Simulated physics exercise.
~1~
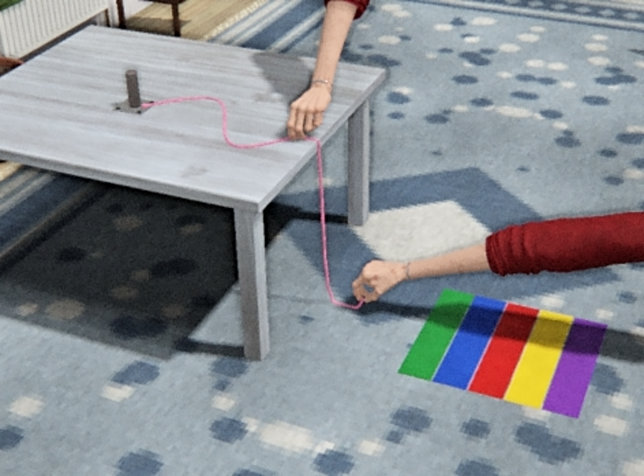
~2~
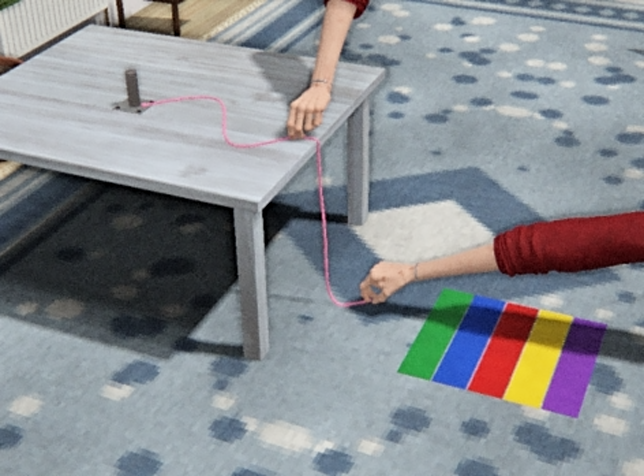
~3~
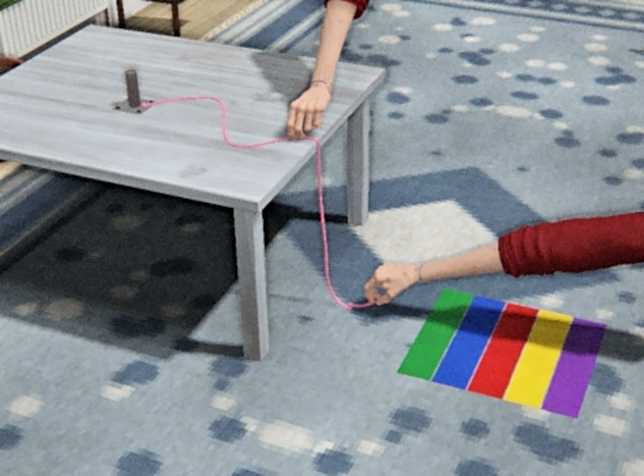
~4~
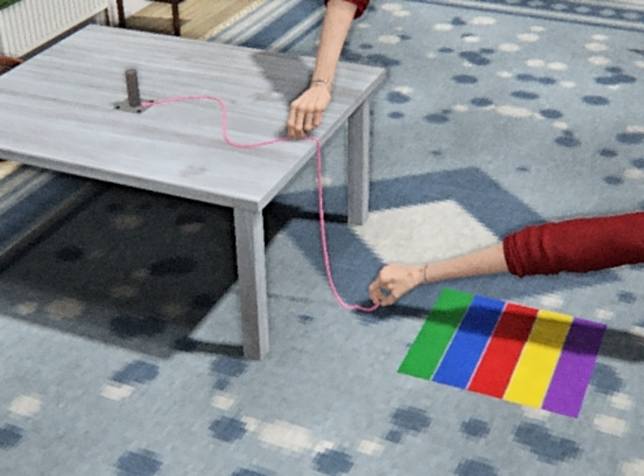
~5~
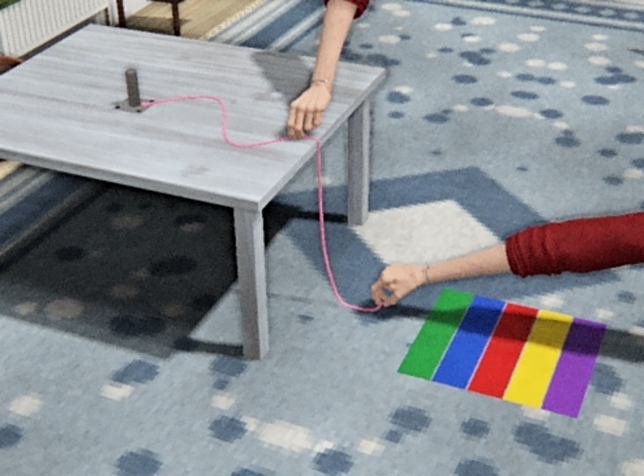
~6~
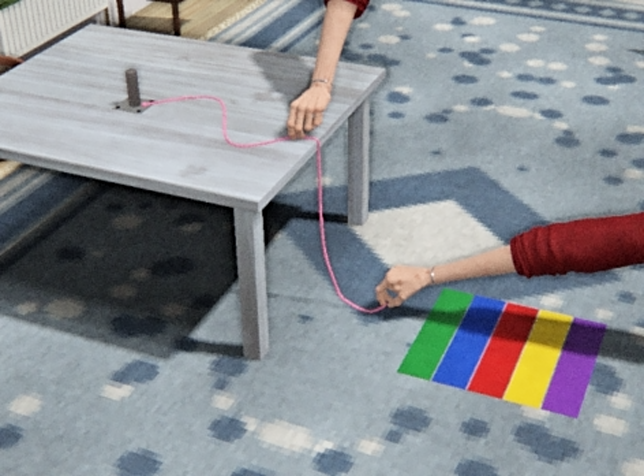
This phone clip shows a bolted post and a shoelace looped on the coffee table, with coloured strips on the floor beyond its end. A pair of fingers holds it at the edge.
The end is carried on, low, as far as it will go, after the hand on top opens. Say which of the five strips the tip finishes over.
Purple.
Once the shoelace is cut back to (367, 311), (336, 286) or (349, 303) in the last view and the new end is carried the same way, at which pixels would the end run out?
Respectively (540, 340), (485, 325) and (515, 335).
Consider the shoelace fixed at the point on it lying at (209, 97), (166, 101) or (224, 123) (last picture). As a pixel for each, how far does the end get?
Roughly (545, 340), (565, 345) and (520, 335), in that order.
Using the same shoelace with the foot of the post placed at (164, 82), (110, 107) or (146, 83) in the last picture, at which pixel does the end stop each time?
The three places are (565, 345), (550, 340) and (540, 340), in that order.
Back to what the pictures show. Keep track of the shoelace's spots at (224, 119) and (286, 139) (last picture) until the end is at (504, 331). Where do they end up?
In order: (260, 122) and (330, 183).
Soon after, end near (504, 331); over red.
Then, end near (549, 341); over yellow.
At full stretch, end near (577, 348); over purple. The purple one.
